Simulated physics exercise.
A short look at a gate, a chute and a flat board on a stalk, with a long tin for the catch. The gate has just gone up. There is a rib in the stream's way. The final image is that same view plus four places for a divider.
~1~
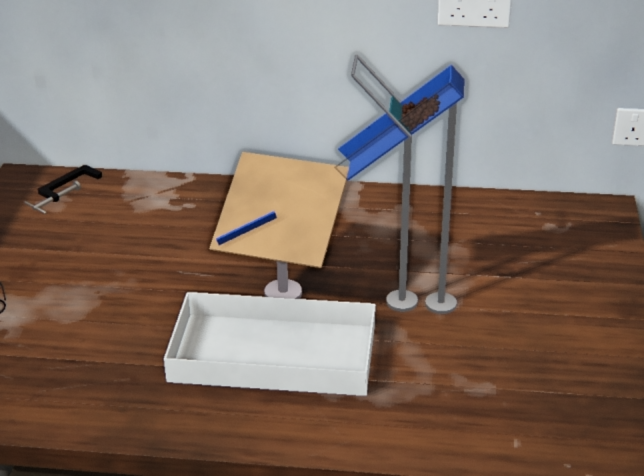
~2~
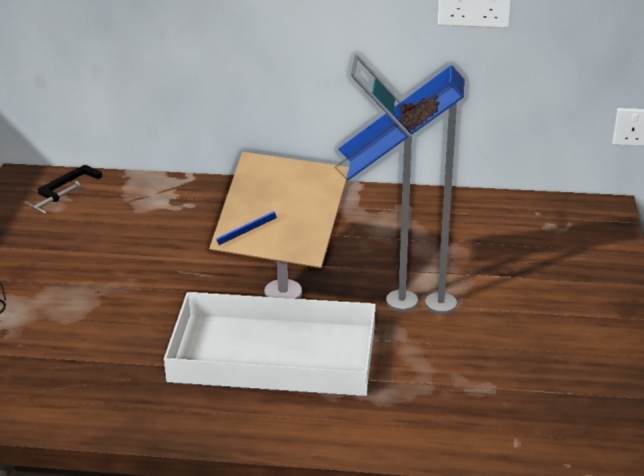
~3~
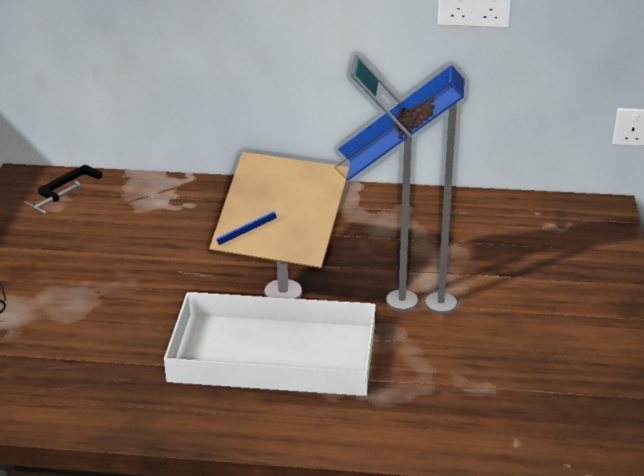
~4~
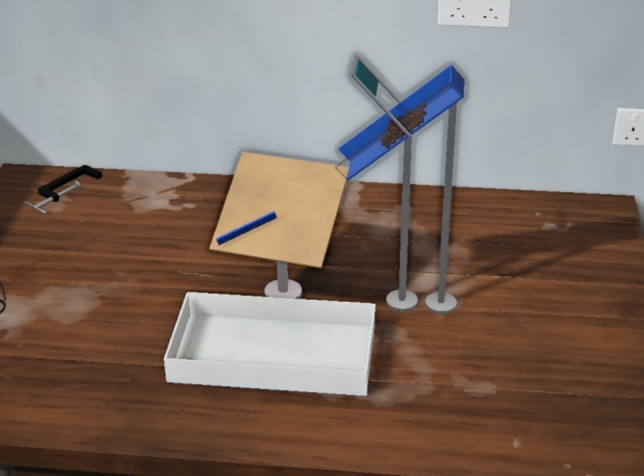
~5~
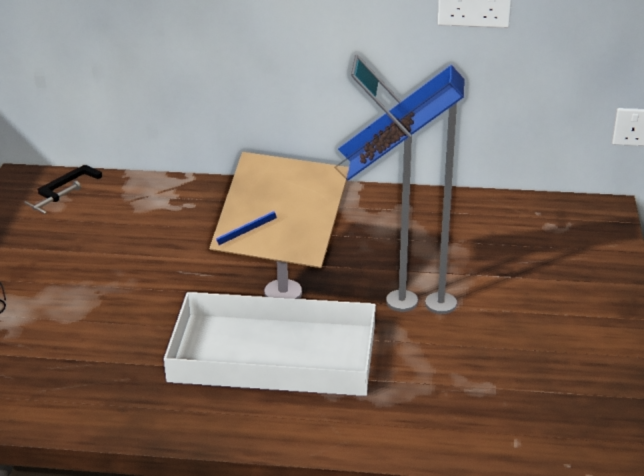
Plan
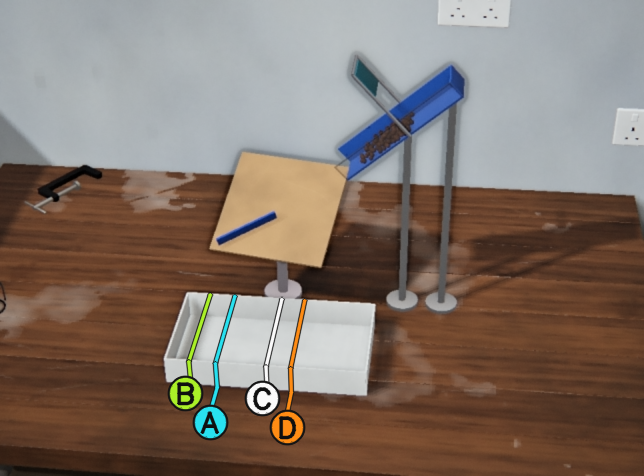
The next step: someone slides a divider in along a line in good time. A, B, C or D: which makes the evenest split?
Line A.
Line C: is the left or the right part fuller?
The left side.
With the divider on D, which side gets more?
The left side.
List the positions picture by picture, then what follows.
In the first frame, load behind the gate at (418, 112), allspice berries; lip of the chute at (349, 171), sloping fairly steeply.
In the second frame, middle of the board at (280, 207), tilted gently; middle of its low edge at (265, 257); of its high edge at (295, 159).
In the third frame, front corners of the tin at (165, 359) and (366, 372), empty; front of the load at (398, 129).
In the fourth frame, middle of the load at (403, 129); its front at (383, 139), about a third of the way to the lip; rib from (275, 211) to (216, 239).
In the fifth frame, middle of the load at (390, 138); its front at (362, 156), most of the way to the lip.
On the marked copy, line A crosses the front rim at (215, 362); line B crosses the front rim at (189, 360); line C crosses the front rim at (266, 366); line D crosses the front rim at (290, 367).
For line A, of what is caught, about half on the left of the divider, about half on the right.
For line B, of what is caught, a small part on the left of the divider, nearly all on the right.
For line C, of what is caught, most on the left of the divider, a small part on the right.
For line D, of what is caught, nearly all on the left of the divider, a stray few on the right.
